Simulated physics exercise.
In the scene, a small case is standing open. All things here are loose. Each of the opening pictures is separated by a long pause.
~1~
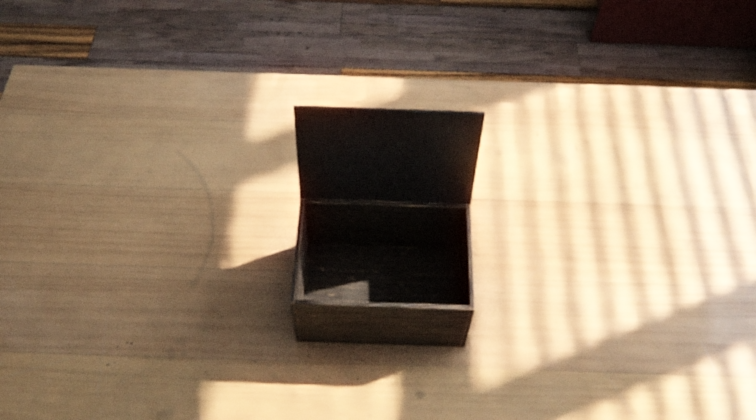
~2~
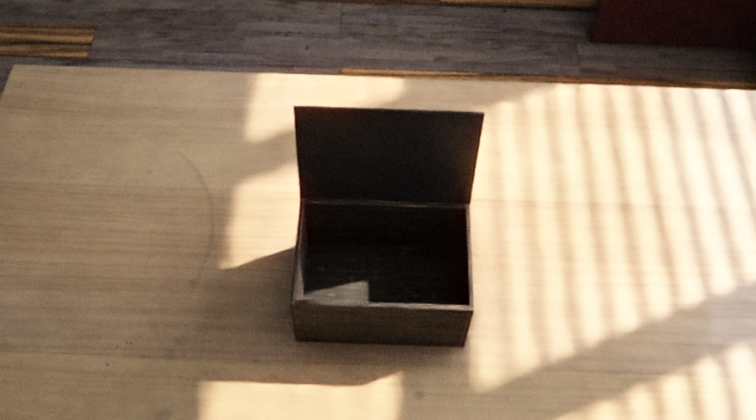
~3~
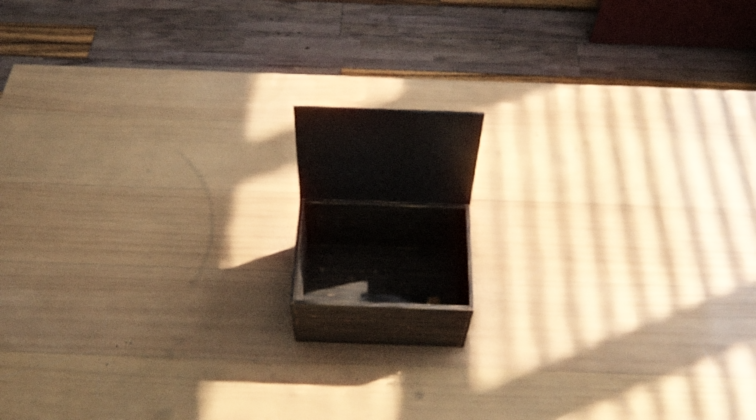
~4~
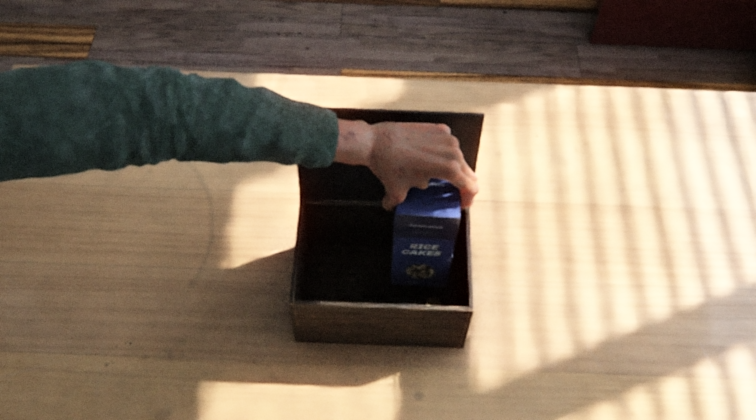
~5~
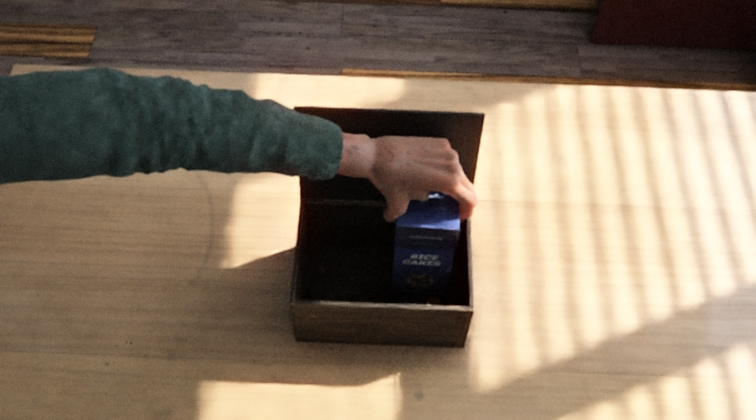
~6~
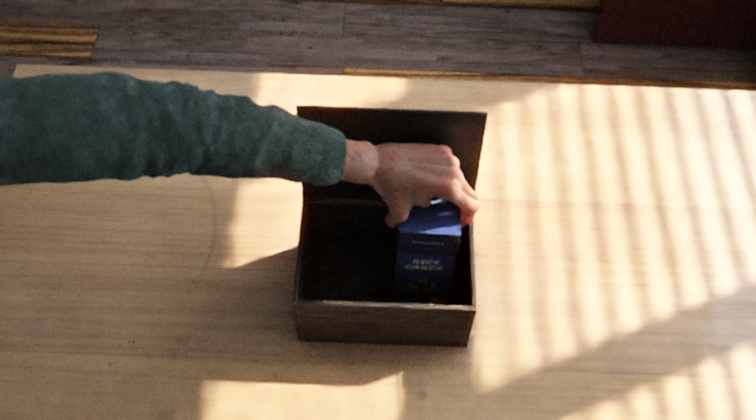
We see an open, empty dark case on a sunlit wooden table, with nothing moving at first. Then a green-sleeved arm reaches in from the left, holding a blue carton, and lowers it slightly into the case's right side.
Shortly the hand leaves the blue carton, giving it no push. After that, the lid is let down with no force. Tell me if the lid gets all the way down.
It does not.
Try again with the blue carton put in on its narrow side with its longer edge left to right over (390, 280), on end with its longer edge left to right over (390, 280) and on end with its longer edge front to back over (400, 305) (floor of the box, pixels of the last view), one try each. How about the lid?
In order: The lid fits down, then gets blocked, then gets blocked.
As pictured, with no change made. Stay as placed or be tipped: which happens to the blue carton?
The blue carton keeps its pose.
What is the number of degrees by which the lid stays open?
Lid angle from rim - close to 70°.
Then, 1.20 s after the last picture, lid starting down.
Then, 2.20 s after the last picture, lid 72° above the rim.
At rest, lid 71° above the rim; both in place. Seen from the same camera at the end, blue carton near (425, 248).
